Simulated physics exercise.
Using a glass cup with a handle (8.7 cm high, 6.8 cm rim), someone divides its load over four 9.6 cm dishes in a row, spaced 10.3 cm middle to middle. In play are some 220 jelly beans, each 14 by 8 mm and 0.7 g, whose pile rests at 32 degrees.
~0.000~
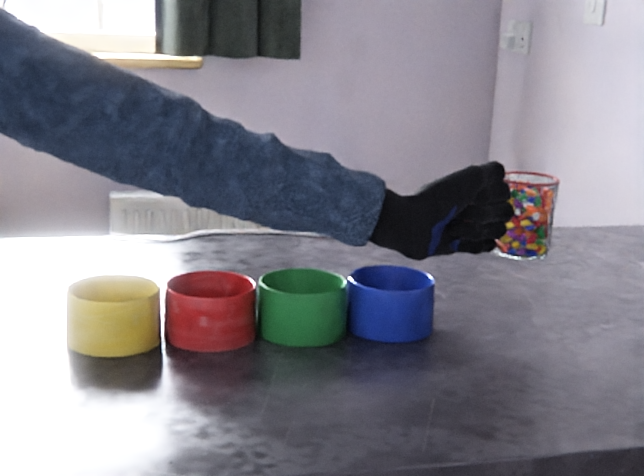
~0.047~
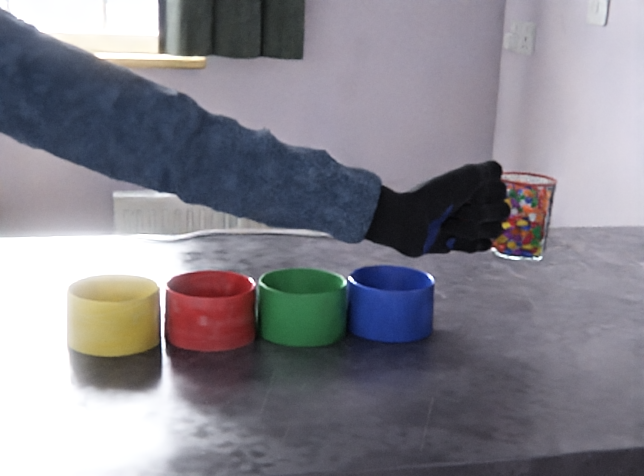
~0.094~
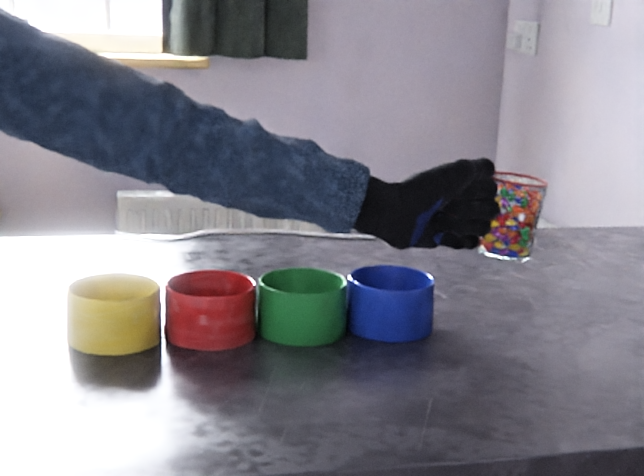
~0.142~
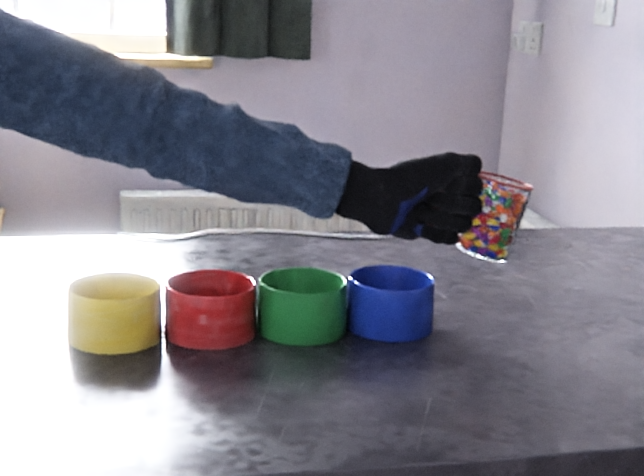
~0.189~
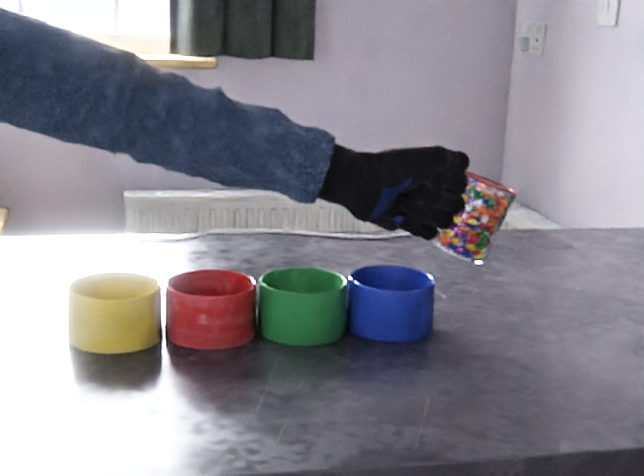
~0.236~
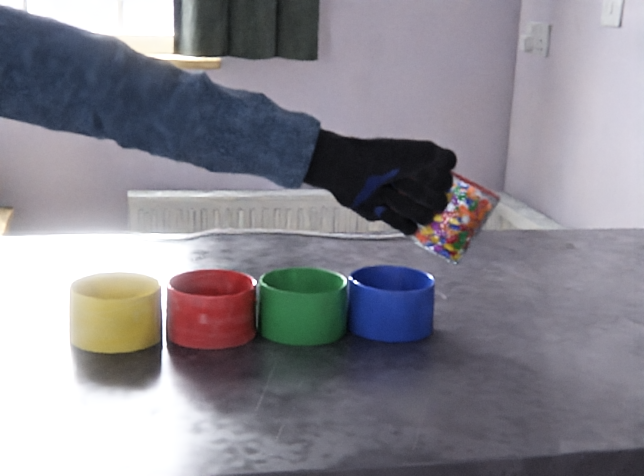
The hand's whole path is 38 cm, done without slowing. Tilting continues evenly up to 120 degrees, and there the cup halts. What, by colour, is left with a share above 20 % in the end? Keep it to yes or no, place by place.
Place by place: Red dish yes, blue dish no, green dish no, yellow dish no, counter no.
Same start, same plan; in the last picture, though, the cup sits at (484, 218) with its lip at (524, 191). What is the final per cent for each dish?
In the end red holds 50, blue holds 0, green holds 40, yellow holds 0.
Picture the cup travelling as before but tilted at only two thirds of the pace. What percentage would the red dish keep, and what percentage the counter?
Then the red dish would get 90 and the counter 10.
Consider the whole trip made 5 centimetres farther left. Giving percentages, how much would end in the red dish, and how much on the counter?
Then I'd expect red at 100 and the counter at 0.
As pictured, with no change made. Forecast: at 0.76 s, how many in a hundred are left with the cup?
Around 90 per cent of the load.
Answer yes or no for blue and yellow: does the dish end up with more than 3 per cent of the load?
For the blue dish, no, it doesn't; for the yellow dish, no, it doesn't.
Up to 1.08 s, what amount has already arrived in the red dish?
Estimate: Near 45 %.
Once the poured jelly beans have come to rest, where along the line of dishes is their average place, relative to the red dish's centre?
The load's average lands around 2 cm in the plus-x direction.
After 0.55 s, tilt 73 degrees; cup holds 100 %.
After 0.76 s, tilt 104 degrees; cup holds 90 %, green 10 %.
After 1.08 s, tilt 120 degrees; cup holds 45 %, red 45 %, green 10 %.
In the end, at 2.2 s, red 85 %, blue 0 %, green 10 %, yellow 0 %, counter 5 %.
